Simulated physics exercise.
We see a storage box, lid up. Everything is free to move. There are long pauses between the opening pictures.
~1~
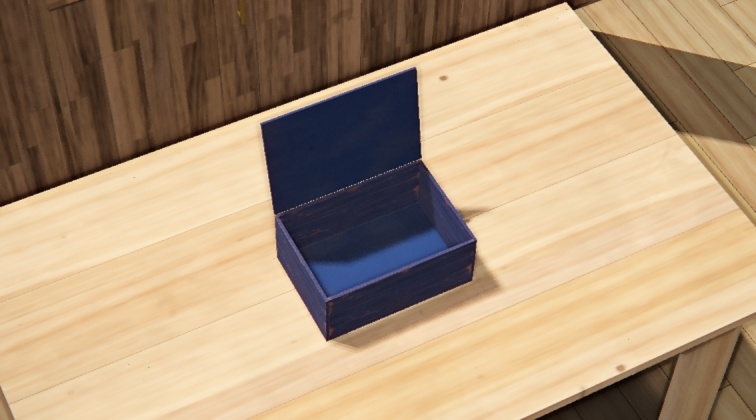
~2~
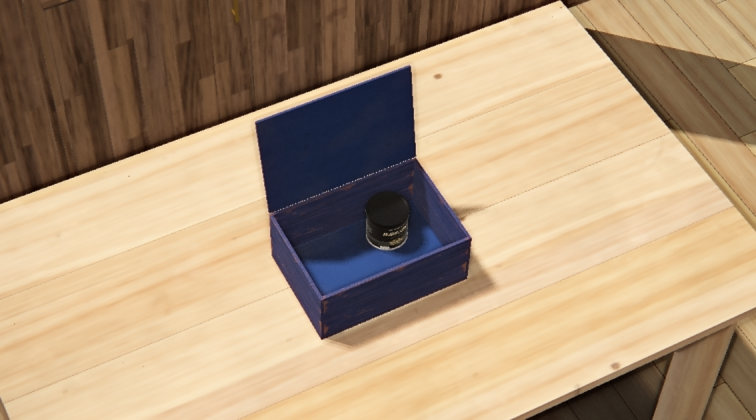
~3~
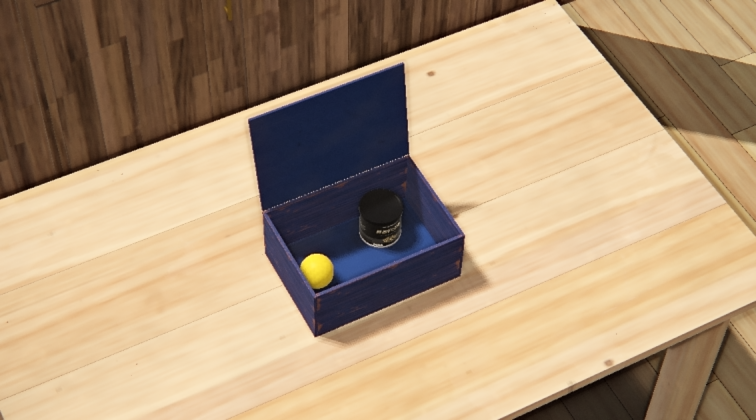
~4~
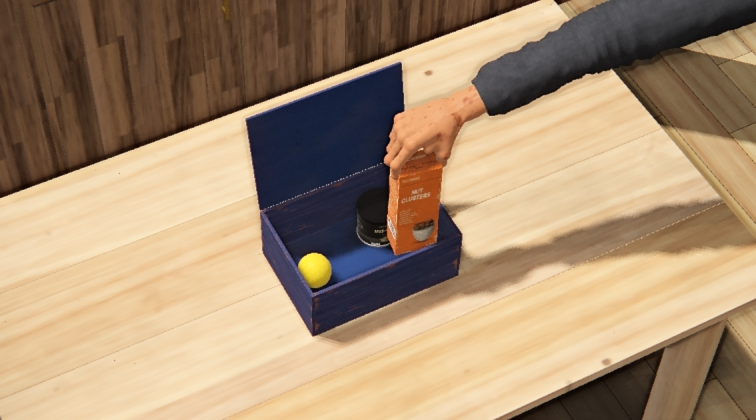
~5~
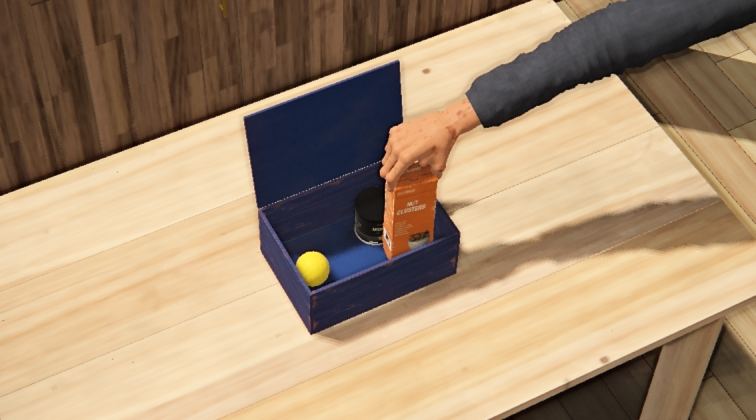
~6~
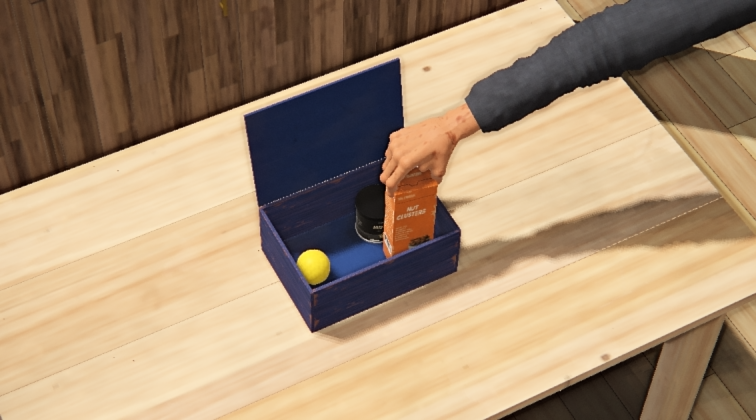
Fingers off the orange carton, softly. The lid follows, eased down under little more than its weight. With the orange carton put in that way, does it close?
Outcome: The lid will not close.
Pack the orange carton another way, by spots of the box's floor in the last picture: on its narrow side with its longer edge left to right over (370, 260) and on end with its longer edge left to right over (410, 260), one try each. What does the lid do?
First try: It shuts flat; second try: It is held up.
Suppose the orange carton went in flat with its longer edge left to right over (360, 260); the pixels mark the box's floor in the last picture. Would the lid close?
Then it closes.
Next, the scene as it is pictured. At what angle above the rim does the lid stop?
About 20°.
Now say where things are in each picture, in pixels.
In the first frame, the last thing is not in view yet.
In the second frame, the last thing is not in view yet.
In the third frame, the last thing is not in view yet; yellow lemon (317, 271).
The fourth frame shows coming down; orange carton (414, 203); yellow lemon (314, 271).
The fifth frame shows coming down; orange carton (409, 214); yellow lemon (312, 269).
The sixth frame shows in place under the hand; orange carton (410, 219); yellow lemon (313, 267).
Then, 1.20 s on from there, lid starting down.
Then, 1.60 s on from there, lid 57° above the rim.
Then, 2.10 s on from there, lid 31° above the rim; orange carton turned 19° from how it was put near (415, 232).
Then, 3.20 s on from there, lid 22° above the rim; orange carton turned 33° from how it was put near (414, 232).
In the end, lid 22° above the rim; left askew, orange carton; the other 2 unmoved. At the end, from the last picture's camera, orange carton near (414, 232).
